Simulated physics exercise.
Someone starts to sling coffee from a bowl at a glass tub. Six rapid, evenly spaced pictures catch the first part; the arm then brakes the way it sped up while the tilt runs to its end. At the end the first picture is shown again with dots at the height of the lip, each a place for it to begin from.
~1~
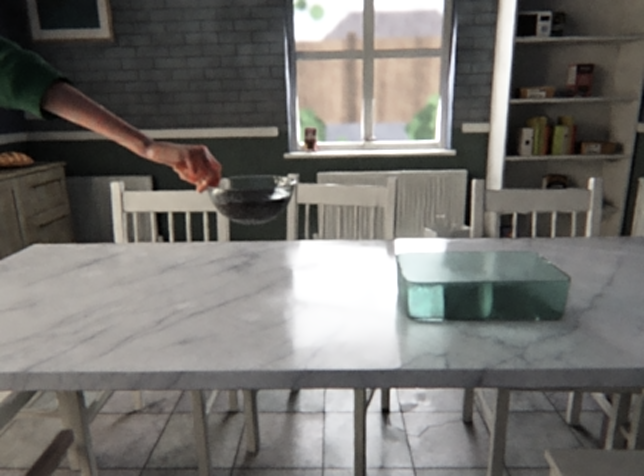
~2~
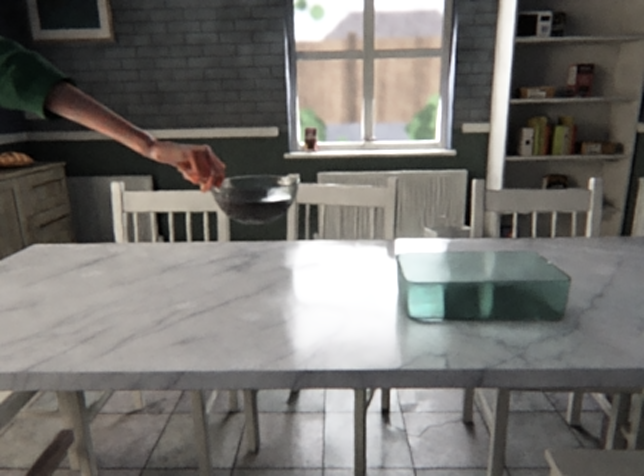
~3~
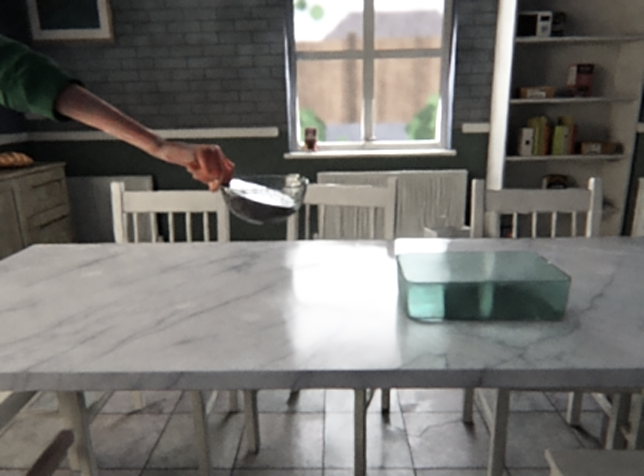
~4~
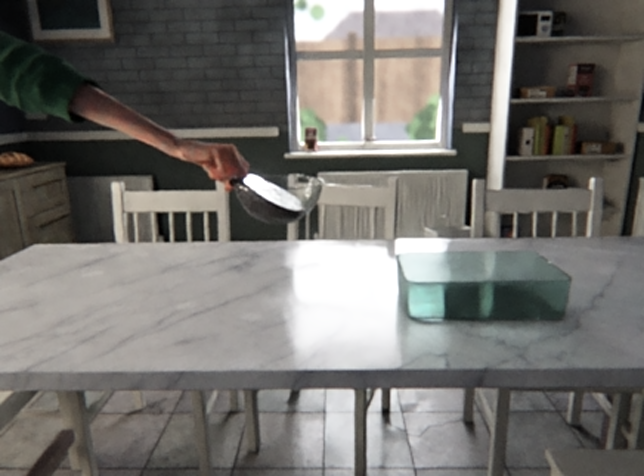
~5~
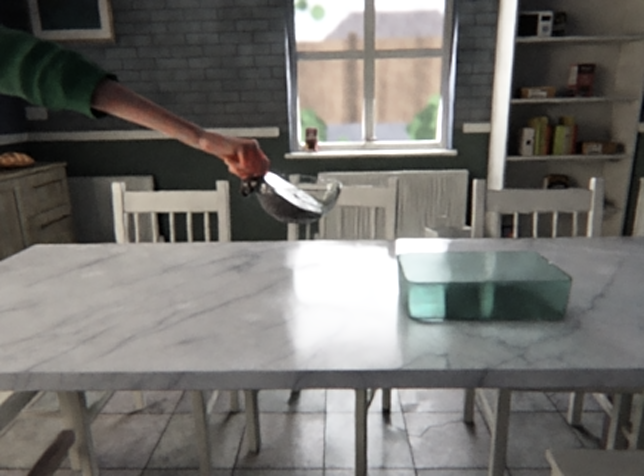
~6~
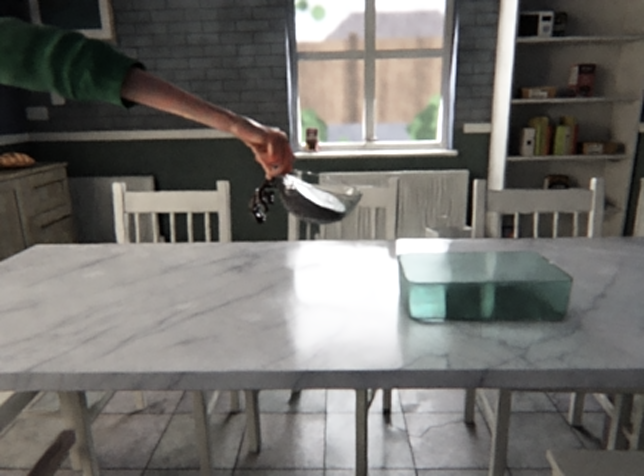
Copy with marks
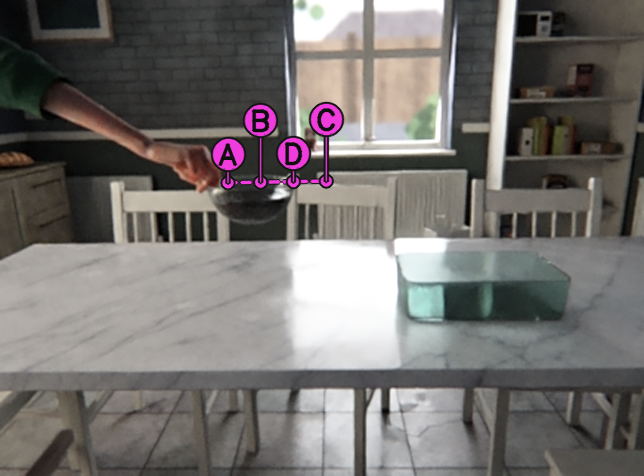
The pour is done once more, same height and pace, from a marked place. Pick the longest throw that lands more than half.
B is the one.
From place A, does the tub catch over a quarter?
Yes.
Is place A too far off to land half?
Yes, it does.
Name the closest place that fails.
That is place A.
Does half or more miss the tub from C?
No.
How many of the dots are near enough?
Three of them.
On the marked copy, A at (228, 182); B at (260, 182); C at (326, 181); D at (293, 181).
With A, about 36 % lands in the tub, 59 % falls short and 5 % goes beside or beyond.
With B, about 66 % lands in the tub, 26 % falls short and 8 % goes beside or beyond.
With C, about 75 % lands in the tub, 11 % falls short and 14 % goes beside or beyond.
With D, about 75 % lands in the tub, 12 % falls short and 13 % goes beside or beyond.
